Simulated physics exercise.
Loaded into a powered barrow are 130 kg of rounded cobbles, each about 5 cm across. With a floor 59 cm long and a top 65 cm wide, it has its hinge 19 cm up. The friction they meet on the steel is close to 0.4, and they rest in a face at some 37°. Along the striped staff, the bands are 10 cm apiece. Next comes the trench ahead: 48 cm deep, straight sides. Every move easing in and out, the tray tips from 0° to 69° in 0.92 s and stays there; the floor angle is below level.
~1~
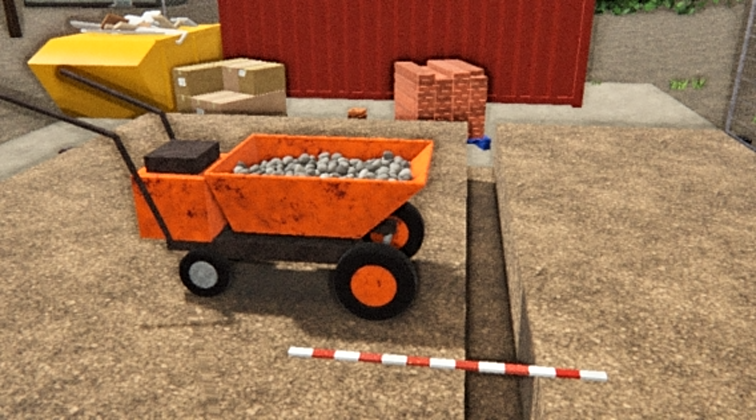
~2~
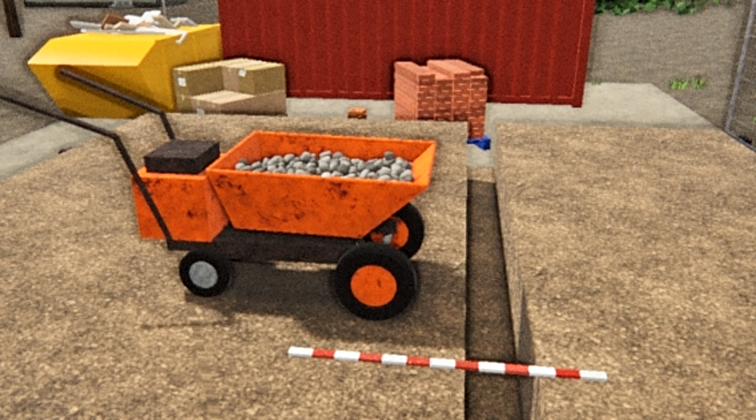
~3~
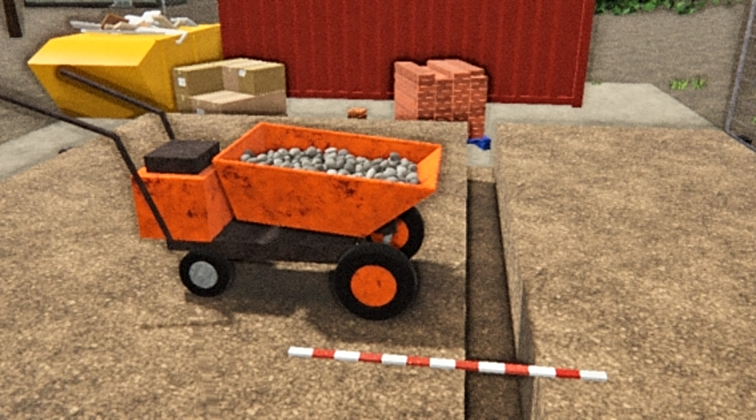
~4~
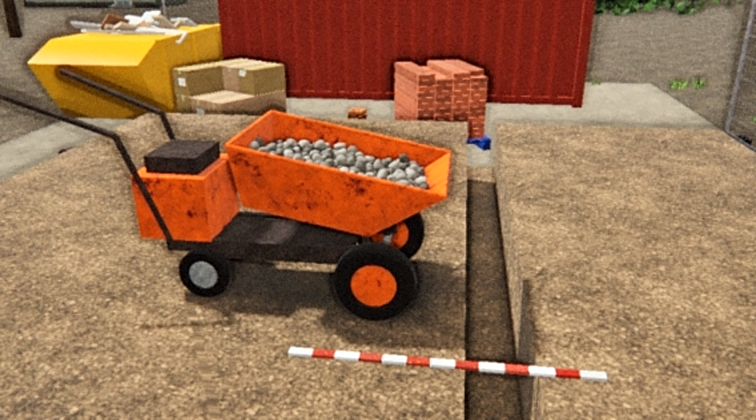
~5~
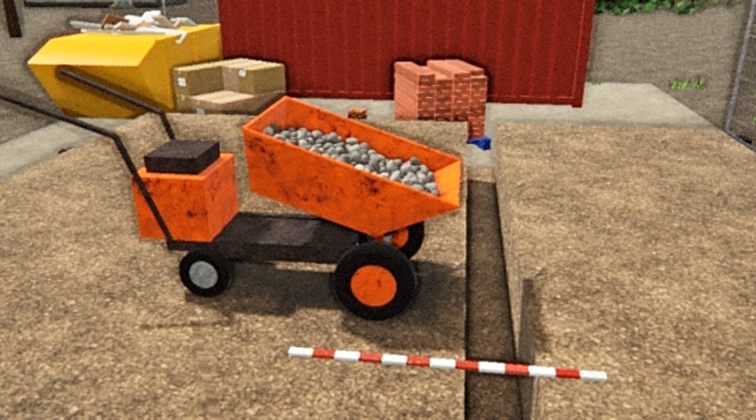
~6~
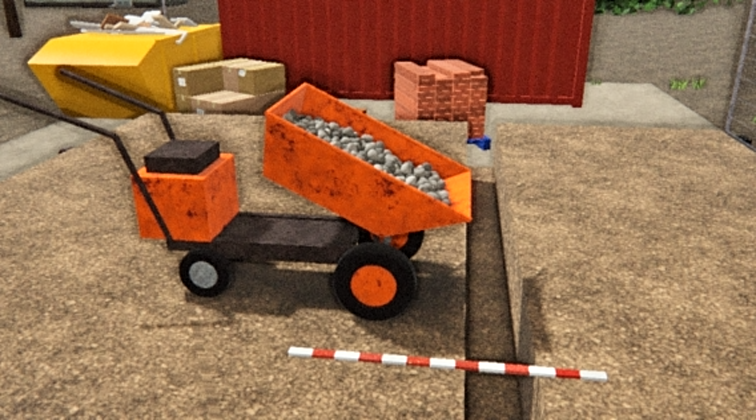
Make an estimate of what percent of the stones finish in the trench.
About 45 percent.
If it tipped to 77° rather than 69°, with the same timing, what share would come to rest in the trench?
Close to 55 per cent then.
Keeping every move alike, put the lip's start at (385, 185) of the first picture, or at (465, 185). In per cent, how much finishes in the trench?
Some 85 and some 15 per cent, in that order.
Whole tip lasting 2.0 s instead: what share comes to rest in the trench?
With that timing, about 60 per cent.
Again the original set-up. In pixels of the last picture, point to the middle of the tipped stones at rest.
Their centre sits close to (541, 295).
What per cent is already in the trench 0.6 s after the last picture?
Roughly 15 percent of the load.
Then, 0.3 s after the last picture the floor is at 58°, 100 % in the tray; the foremost stones are at (484, 248).
Then, 0.6 s after the last picture the floor is at 69°, 67 % in the tray, 16 % in the trench, 18 % past the trench; the foremost stones are at (568, 297).
Then, 1.0 s after the last picture the floor is at 69°, 18 % in the tray, 28 % in the trench, 53 % past the trench; the foremost stones are at (696, 305).
Then, 2.9 s after the last picture the floor is at 69°, 0 % in the tray, 45 % in the trench, 55 % past the trench; the foremost stones are past the picture's edge.
